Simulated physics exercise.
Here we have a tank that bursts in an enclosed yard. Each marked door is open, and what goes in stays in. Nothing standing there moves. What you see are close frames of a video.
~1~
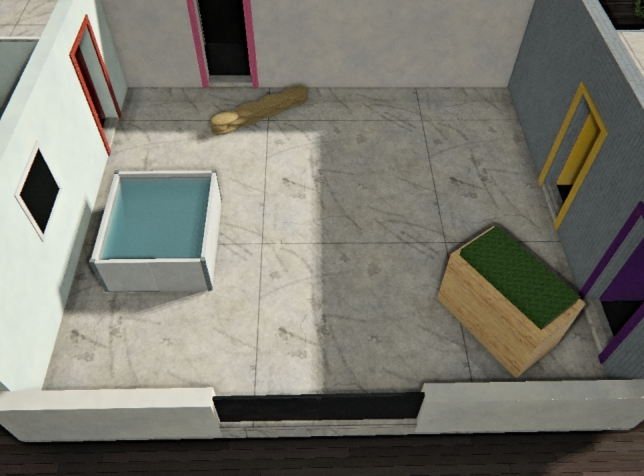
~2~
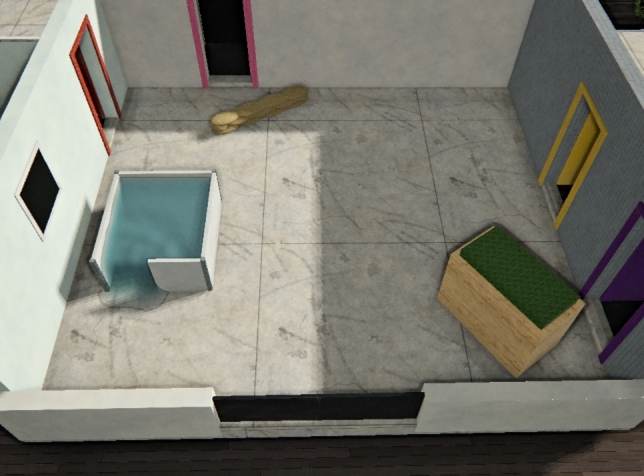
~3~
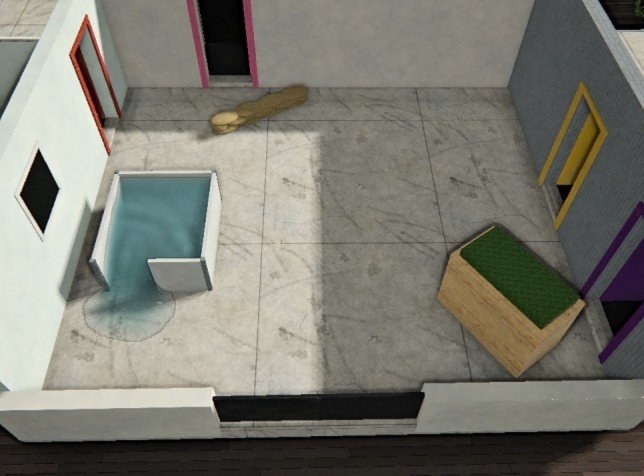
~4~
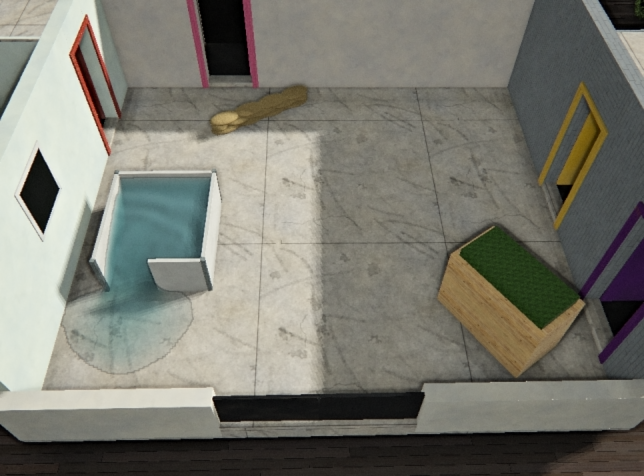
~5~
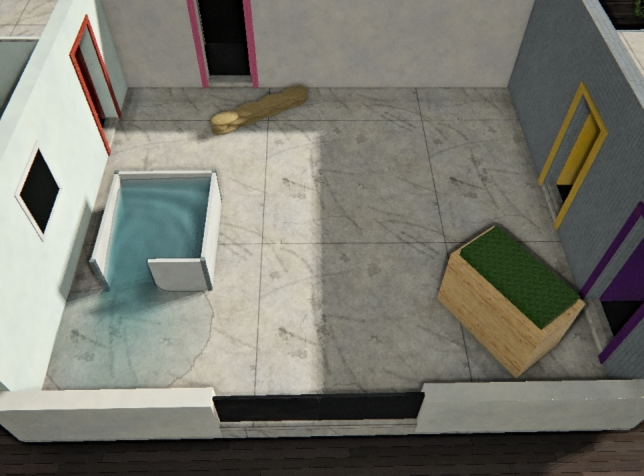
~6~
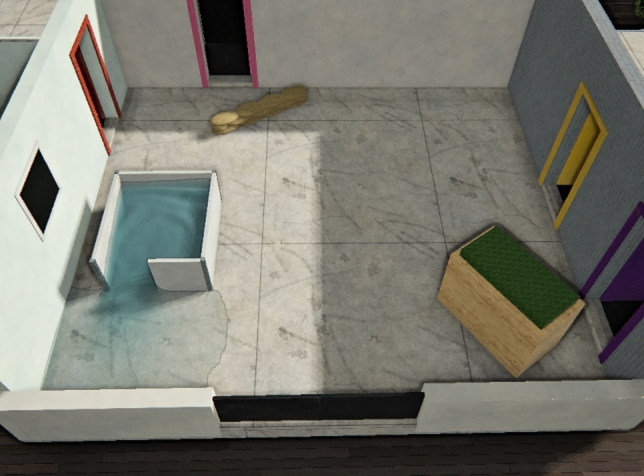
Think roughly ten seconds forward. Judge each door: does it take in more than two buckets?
One by one: The pink door will be at or under the cap; the red door will be at or under the cap; the yellow door will be at or under the cap; the purple door will be at or under the cap.
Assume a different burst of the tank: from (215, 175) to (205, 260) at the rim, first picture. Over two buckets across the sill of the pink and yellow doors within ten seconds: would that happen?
The pink one falls short; the yellow one exceeds the limit.
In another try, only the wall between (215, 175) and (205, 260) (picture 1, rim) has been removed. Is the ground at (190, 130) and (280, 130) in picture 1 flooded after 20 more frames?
In the order asked: Unwetted, then unwetted.
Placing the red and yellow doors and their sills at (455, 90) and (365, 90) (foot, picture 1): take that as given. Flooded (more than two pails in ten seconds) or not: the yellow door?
Here the yellow door stays short.
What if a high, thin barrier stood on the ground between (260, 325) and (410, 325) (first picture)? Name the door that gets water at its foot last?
That'd be the one in pink.
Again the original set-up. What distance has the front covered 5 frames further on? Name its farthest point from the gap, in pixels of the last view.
My estimate: Roughly (295, 409).
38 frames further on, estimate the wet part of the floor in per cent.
55 %.
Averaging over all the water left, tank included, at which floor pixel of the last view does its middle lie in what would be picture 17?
Near pixel (157, 304).
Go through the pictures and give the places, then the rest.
The tank at (158, 217) is whole and still, in the first frame.
The front is at (161, 299), out from the gap at (131, 280), in the second frame.
The front is at (142, 335), out from the gap at (131, 281), in the third frame.
Water pours out at (132, 281) and has run to (136, 365), in the fourth frame.
Water pours out at (131, 281) and has run to a hidden place, in the fifth frame.
The front is at a hidden place, out from the gap at (131, 281), in the sixth frame.
A moment on, water covers 10 % of the floor; the pink door not reached, the red door not reached, the yellow door not reached, the purple door not reached.
Next, water covers 15 % of the floor; the pink door not reached, the red door not reached, the yellow door not reached, the purple door not reached.
Then, water covers 30 % of the floor; the pink door not reached, the red door not reached, the yellow door not reached, the purple door not reached.
Later, water covers 55 % of the floor; the pink door not reached, the red door wet at the sill, nothing in, the yellow door wet at the sill, nothing in, the purple door wet at the sill, nothing in.
In the end, water covers 65 % of the floor; the pink door wet at the sill, nothing in, the red door wet at the sill, nothing in, the yellow door wet at the sill, nothing in, the purple door wet at the sill, nothing in.
